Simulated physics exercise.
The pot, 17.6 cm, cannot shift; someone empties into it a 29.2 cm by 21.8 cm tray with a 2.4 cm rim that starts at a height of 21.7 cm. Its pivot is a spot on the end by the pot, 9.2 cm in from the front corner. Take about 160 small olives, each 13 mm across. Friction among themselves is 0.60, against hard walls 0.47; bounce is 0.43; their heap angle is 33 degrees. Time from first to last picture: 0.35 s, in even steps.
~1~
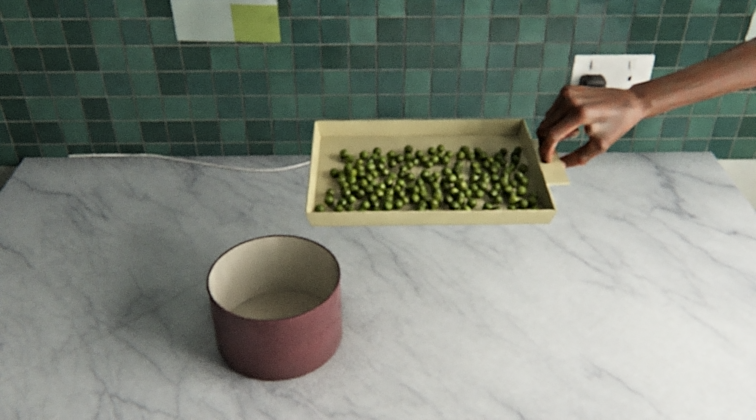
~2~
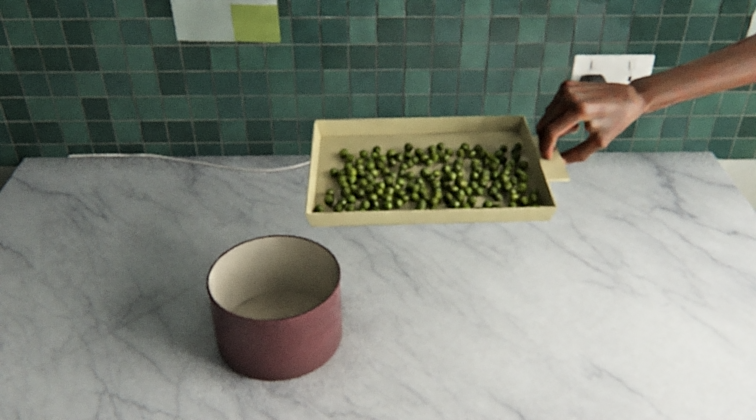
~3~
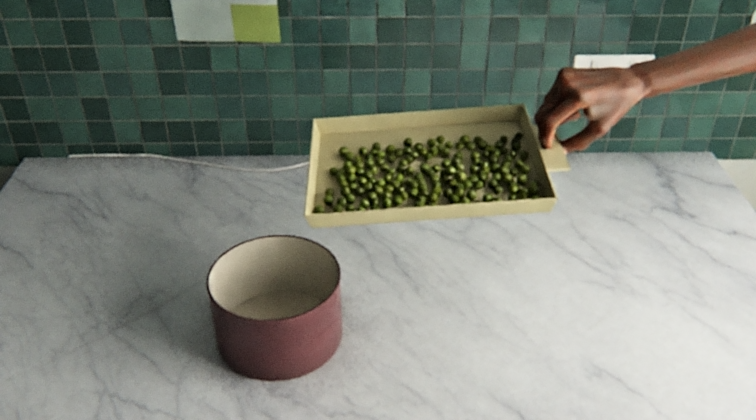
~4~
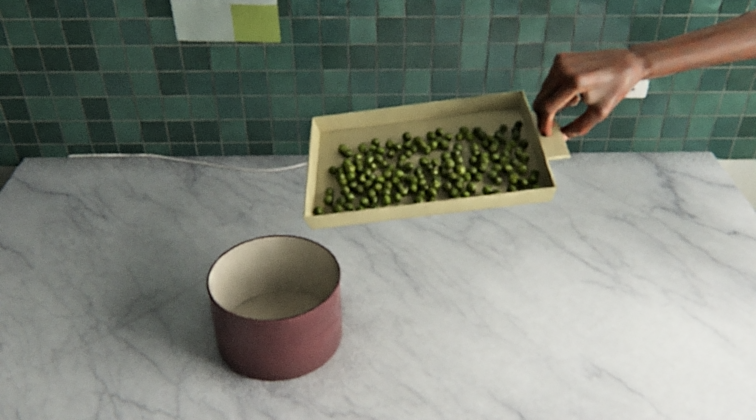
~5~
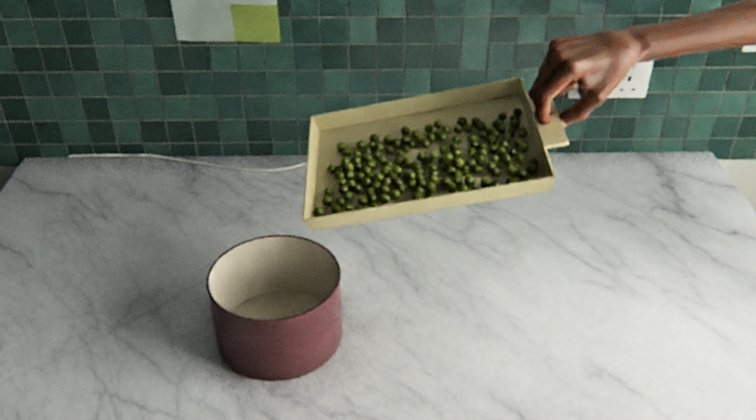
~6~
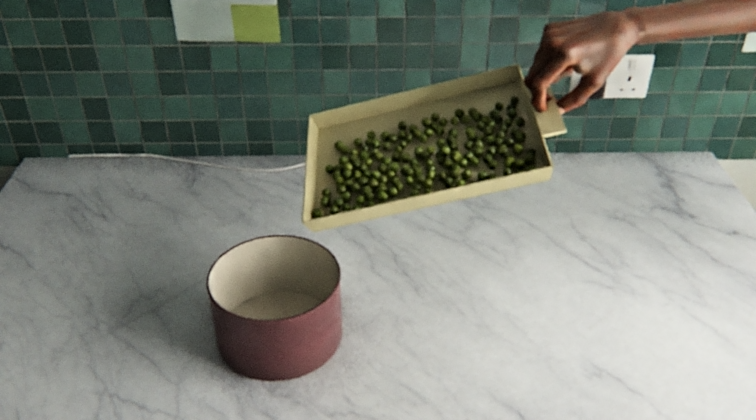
A hand raises the right end of a tray of small olives beside a pot.
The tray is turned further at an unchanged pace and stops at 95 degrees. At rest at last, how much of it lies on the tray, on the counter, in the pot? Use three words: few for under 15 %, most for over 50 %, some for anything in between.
Tray: Few; counter: Few; pot: Most.
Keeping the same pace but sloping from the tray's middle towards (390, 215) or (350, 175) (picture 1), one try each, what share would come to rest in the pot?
I'd put it at about 25 per cent for the first tilt and about 65 per cent for the second.
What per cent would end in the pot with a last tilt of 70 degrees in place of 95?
In that case, near 0 percent.
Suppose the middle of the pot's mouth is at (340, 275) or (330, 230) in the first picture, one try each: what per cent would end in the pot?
Roughly 55 per cent, then 5 per cent.
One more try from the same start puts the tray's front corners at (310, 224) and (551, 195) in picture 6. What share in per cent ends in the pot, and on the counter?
That works out as pot 45 and counter 55.
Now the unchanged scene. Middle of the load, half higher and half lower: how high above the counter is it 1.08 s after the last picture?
Around 28 cm up.
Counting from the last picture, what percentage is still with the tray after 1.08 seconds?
Of the load, some 100 percent.
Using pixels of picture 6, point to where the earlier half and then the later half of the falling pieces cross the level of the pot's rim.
At roughly (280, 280) first, later on at (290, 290).
Then, 0.65 s after the last picture, tilt 53 degrees; the tray holds 100 %, the pot 0 %.
Then, 1.08 s after the last picture, tilt 78 degrees; the tray holds 100 %, the pot 0 %.
Then, 1.59 s after the last picture, tilt 95 degrees; the tray holds 10 %, the pot 85 %.
In the end, tray 0 %, counter 5 %, pot 100 %.
